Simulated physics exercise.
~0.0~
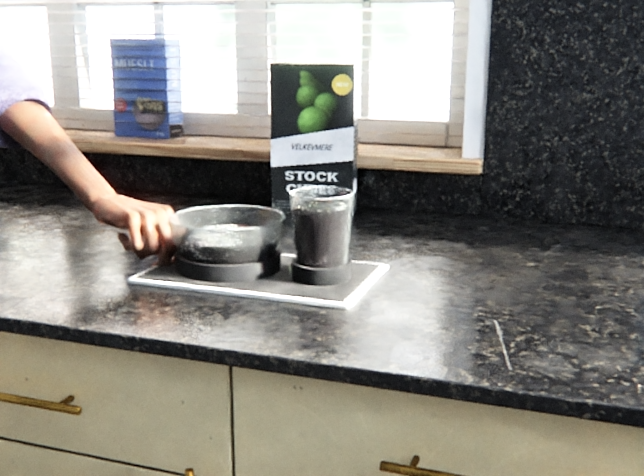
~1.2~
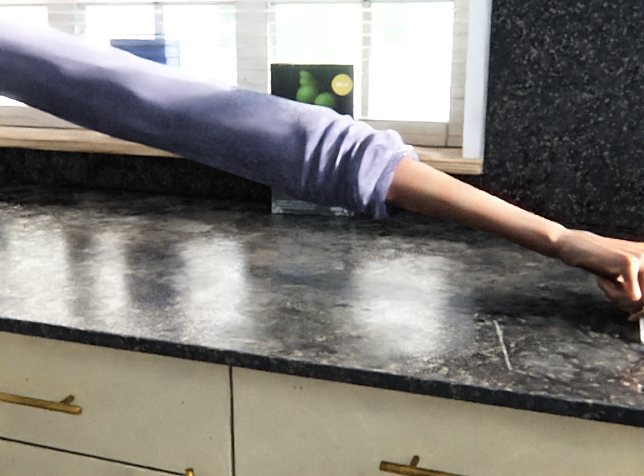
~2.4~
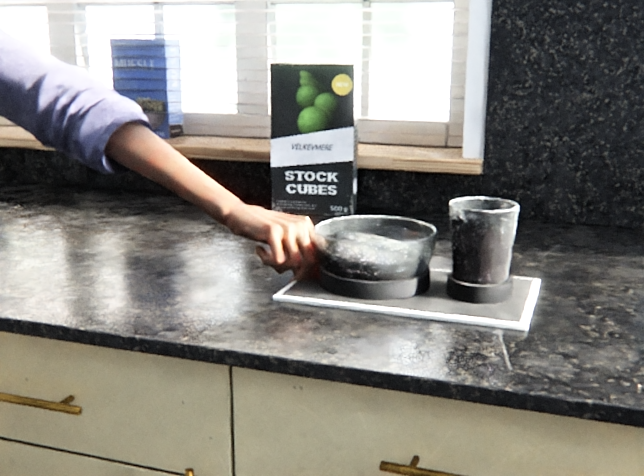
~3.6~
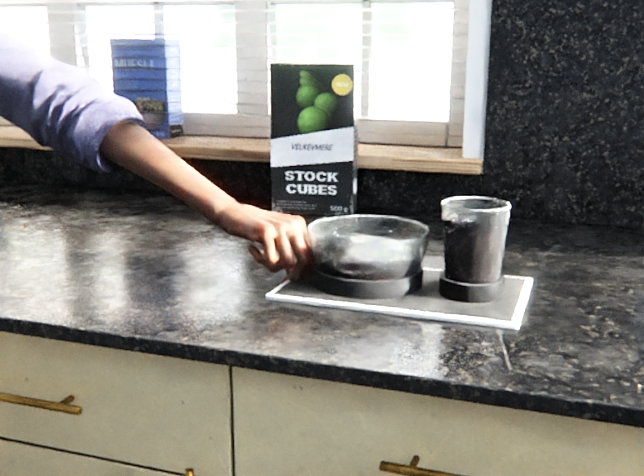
A hand slid a tray holding a bowl and a tumbler along a dark countertop, reaching far to the right past a box of stock cubes, then drew it back left and stopped with the tray just right of the box.
